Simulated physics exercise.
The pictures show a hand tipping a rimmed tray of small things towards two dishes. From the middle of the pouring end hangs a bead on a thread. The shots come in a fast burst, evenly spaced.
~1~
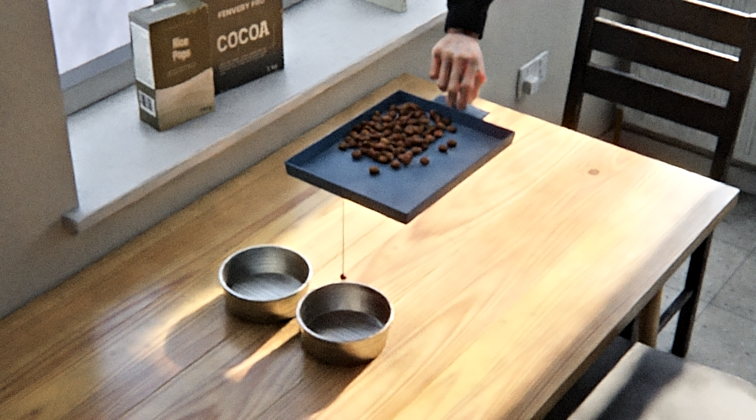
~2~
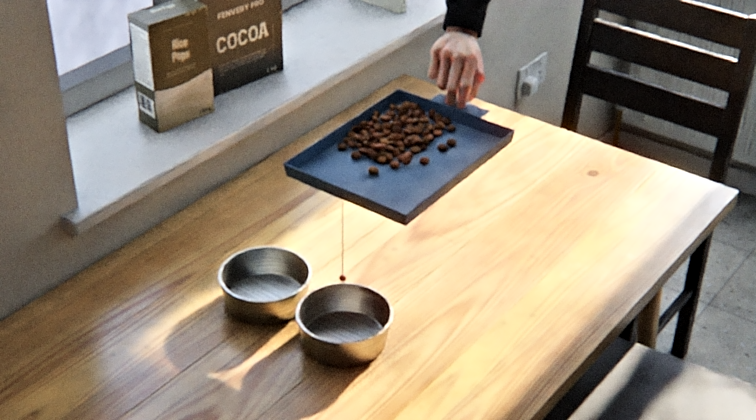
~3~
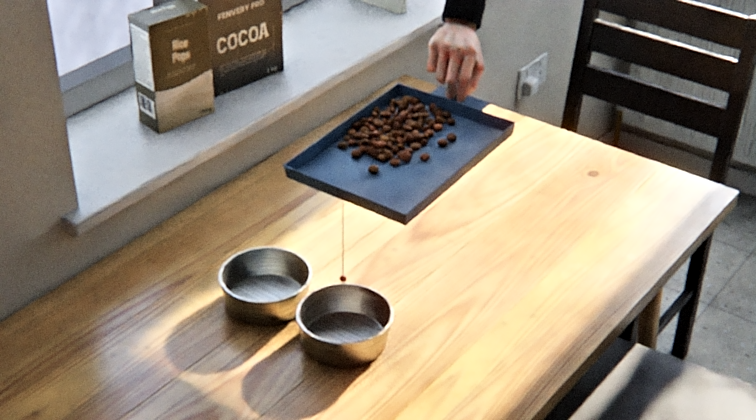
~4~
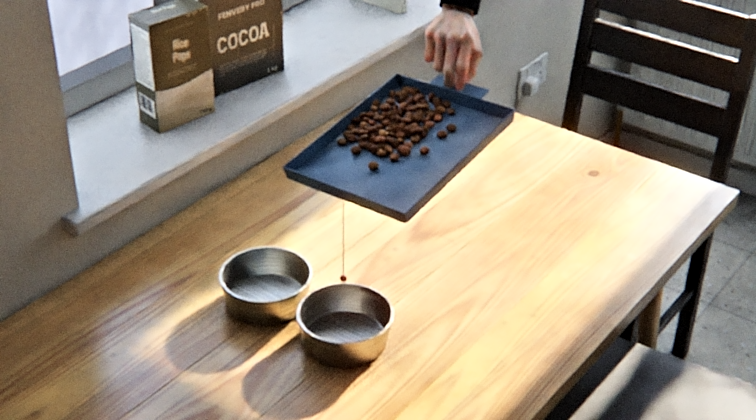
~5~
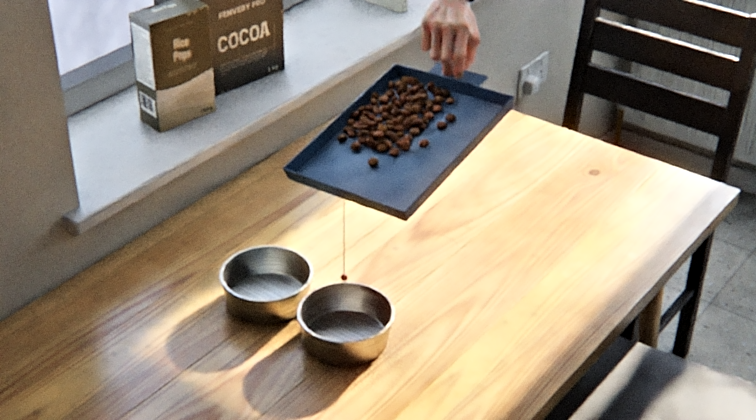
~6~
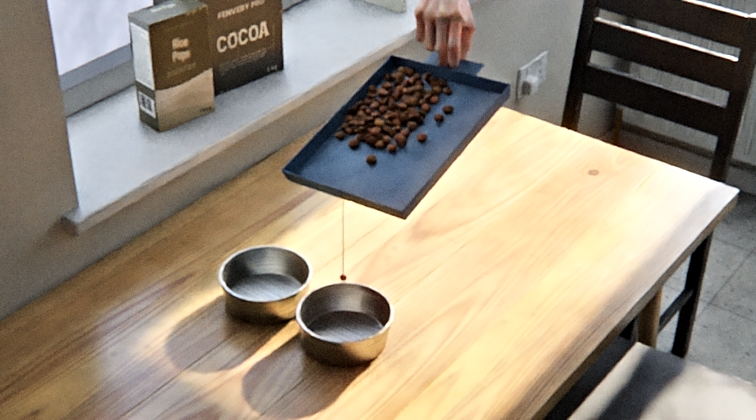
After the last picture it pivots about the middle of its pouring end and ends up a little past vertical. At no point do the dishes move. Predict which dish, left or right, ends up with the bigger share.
Left.
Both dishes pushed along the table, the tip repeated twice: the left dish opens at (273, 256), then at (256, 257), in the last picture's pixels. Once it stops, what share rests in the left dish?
About 50 per cent, then about 50 per cent.
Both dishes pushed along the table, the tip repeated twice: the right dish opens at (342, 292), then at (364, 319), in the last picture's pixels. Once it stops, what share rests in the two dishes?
Estimates in order: 70 percent, 90 percent.
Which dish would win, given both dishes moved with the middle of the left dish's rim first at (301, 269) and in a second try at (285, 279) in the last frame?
Case one: The dish at left. Case two: The dish at left.
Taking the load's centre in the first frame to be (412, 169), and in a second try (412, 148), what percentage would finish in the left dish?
It would be 60 in a hundred, and then 70 in a hundred.
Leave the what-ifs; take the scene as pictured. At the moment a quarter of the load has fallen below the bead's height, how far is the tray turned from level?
Around 75° at that moment.
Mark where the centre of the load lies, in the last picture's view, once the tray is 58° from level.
The load is centred about (316, 165).
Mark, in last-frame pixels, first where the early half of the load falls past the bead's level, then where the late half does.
The opening part goes through (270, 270); what follows goes through (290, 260).
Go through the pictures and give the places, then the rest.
In the first picture, corners of the pouring end at (287, 161) and (406, 212), level; middle of the load at (398, 131), bits of dog kibble; left dish at (236, 305); right dish at (316, 346); bead on its thread at (343, 277).
In the second picture, corners of the pouring end at (286, 163) and (406, 213), level; middle of the load at (397, 131).
In the third picture, corners of the pouring end at (286, 165) and (405, 213), tipped barely, lowest at the left corner; middle of the load at (397, 127).
In the fourth picture, corners of the pouring end at (286, 166) and (405, 211), tipped a little, lowest at the left corner; middle of the load at (396, 120).
In the fifth picture, corners of the pouring end at (286, 167) and (404, 210), tipped a little, lowest at the left corner; middle of the load at (395, 113).
In the sixth picture, corners of the pouring end at (284, 169) and (402, 209), tipped clearly, lowest at the left corner; middle of the load at (392, 107); left dish at (236, 305); right dish at (316, 346).
Soon, tray tipped steeply; nearly all on the tray; a stray few in the air.
A while on, tray tipped right over; about a third on the tray; a stray few in the right dish; about half in the left dish; a small part outside both; a small part in the air.
Towards the end, tray tipped past a quarter turn; a small part in the right dish; most in the left dish; a small part outside both.
Finally, tray tipped past a quarter turn; a small part in the right dish; most in the left dish; a small part outside both.
